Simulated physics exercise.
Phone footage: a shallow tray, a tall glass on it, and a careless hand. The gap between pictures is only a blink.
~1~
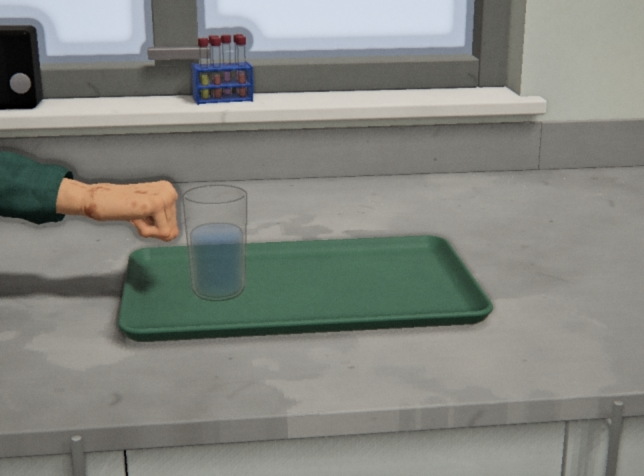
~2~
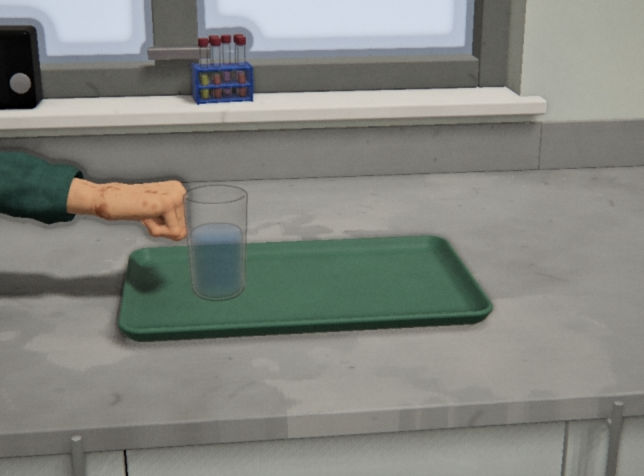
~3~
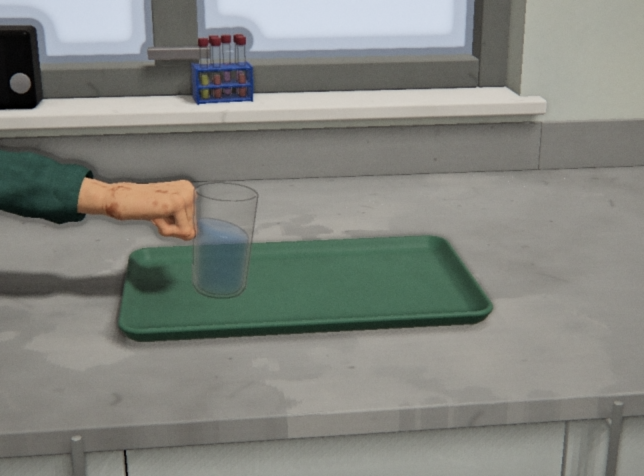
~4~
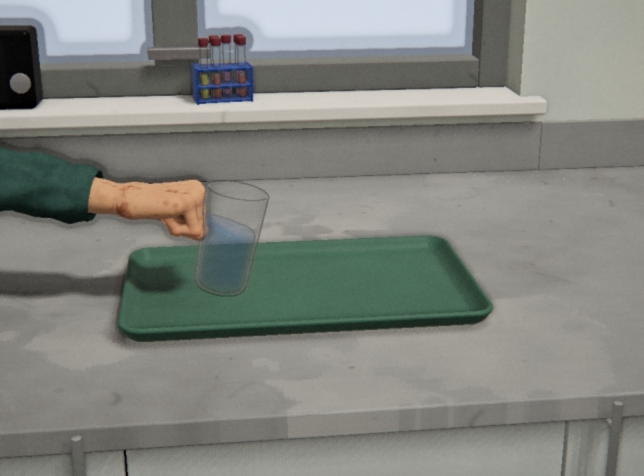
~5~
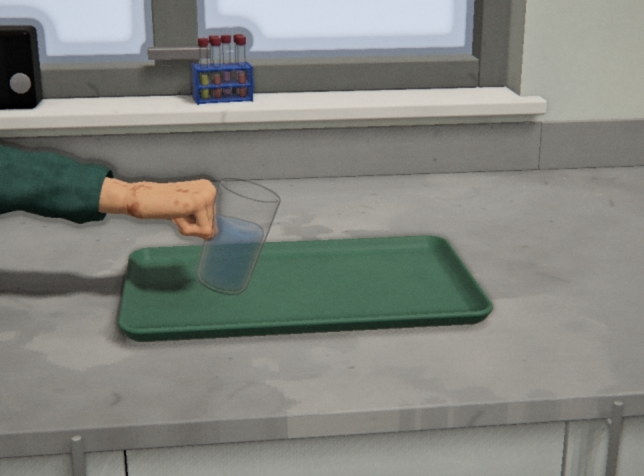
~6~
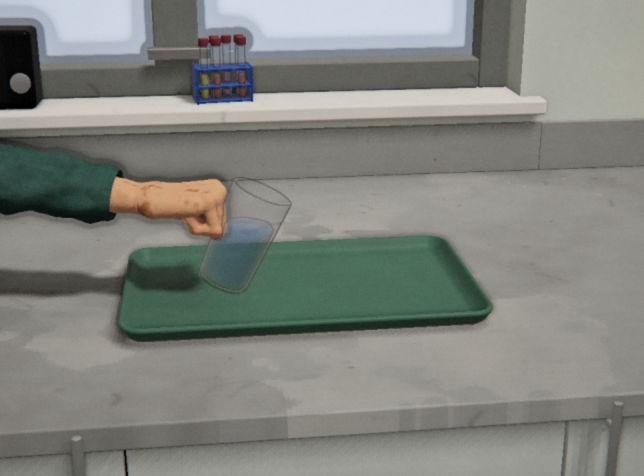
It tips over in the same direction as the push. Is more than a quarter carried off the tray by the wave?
Tray keeps under three quarters.
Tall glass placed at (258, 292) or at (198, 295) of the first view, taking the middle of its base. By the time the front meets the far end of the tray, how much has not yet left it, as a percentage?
Roughly 70 percent in the first spot and 50 percent in the second.
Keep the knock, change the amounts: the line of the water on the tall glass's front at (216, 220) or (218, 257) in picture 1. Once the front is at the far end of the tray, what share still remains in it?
About 65 % for the first fill, about 60 % for the second.
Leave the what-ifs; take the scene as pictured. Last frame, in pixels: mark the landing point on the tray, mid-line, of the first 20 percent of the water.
(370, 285).
A moment on, the tall glass is falling and 100 per cent is in the glass, 0 on the tray and 0 above or beyond its rim.
Next, the tall glass lies on its side and 94 per cent is in the glass, 2 on the tray and 4 above or beyond its rim.
Then the tall glass lies on its side and 49 per cent is in the glass, 47 on the tray and 4 above or beyond its rim.
Later the tall glass lies on its side and 24 per cent is in the glass, 37 on the tray and 39 above or beyond its rim.
At rest 61 per cent is held by tray and glass, 39 is off the tray.
